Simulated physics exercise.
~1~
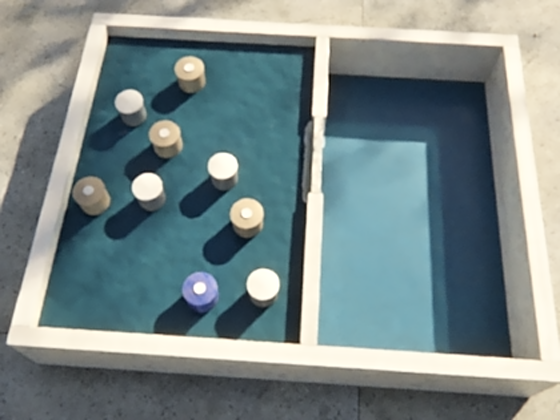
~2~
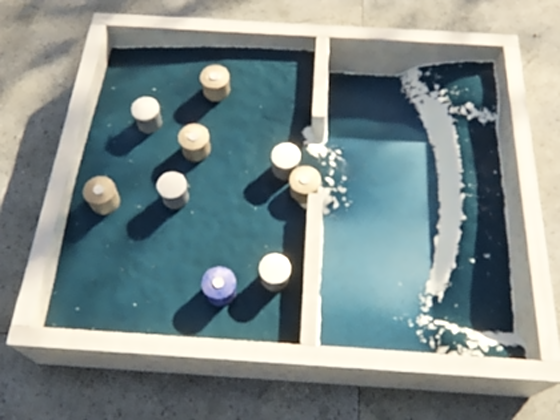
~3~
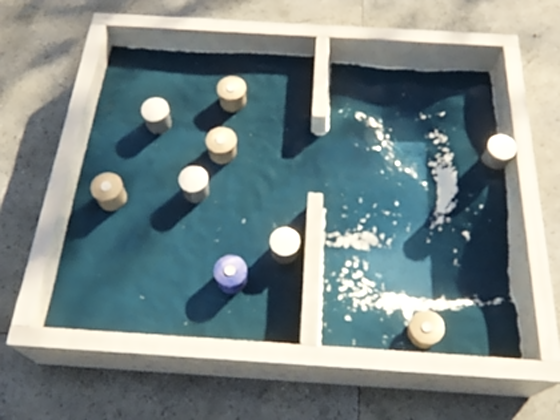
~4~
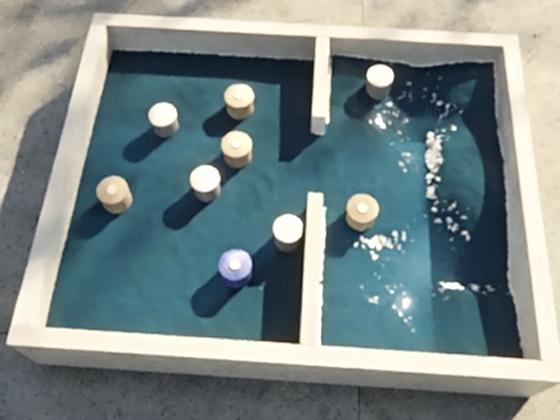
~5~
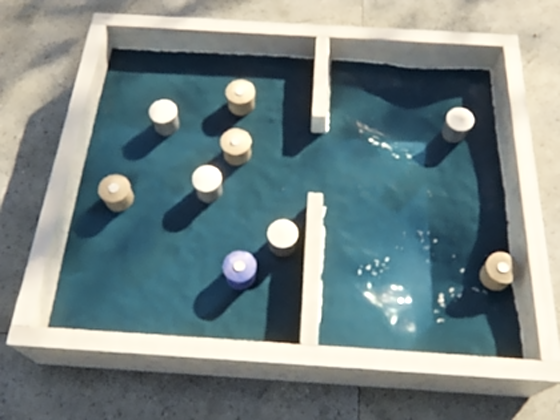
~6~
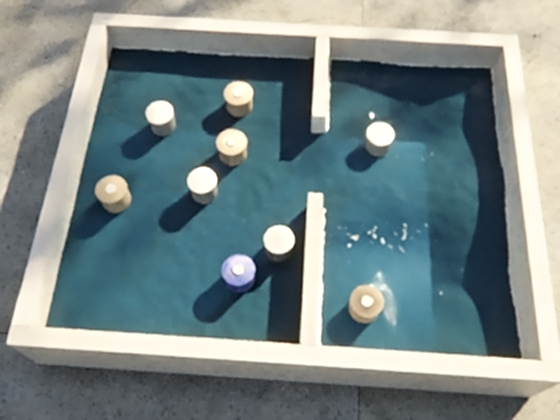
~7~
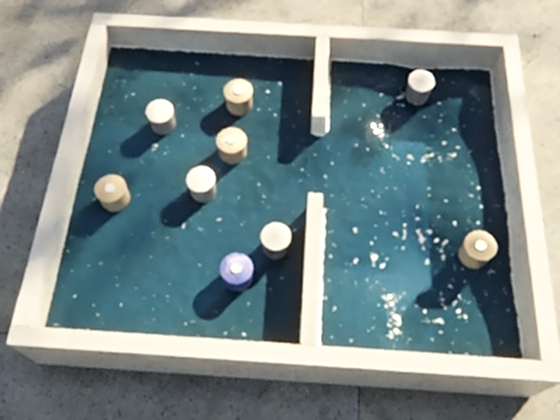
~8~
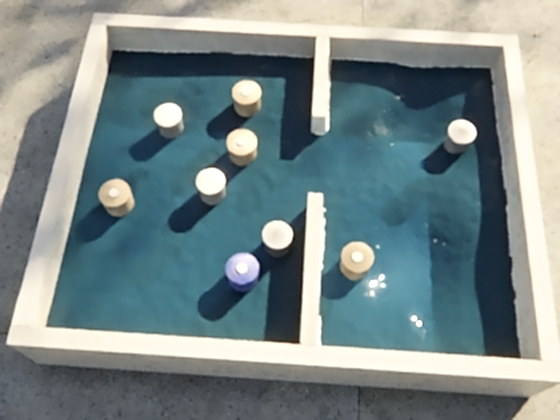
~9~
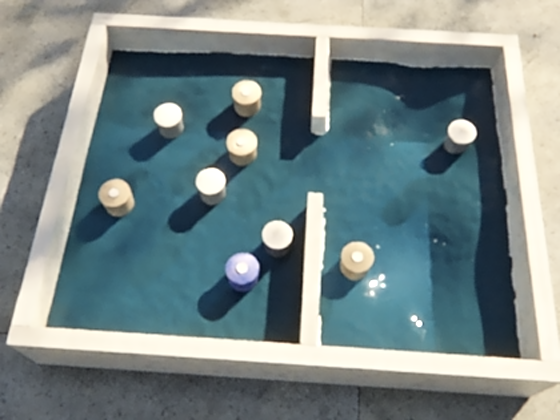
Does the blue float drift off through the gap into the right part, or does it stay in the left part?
It stays in the left part. It drifts a little to the right but is still afloat on the left side of the divider at the end.
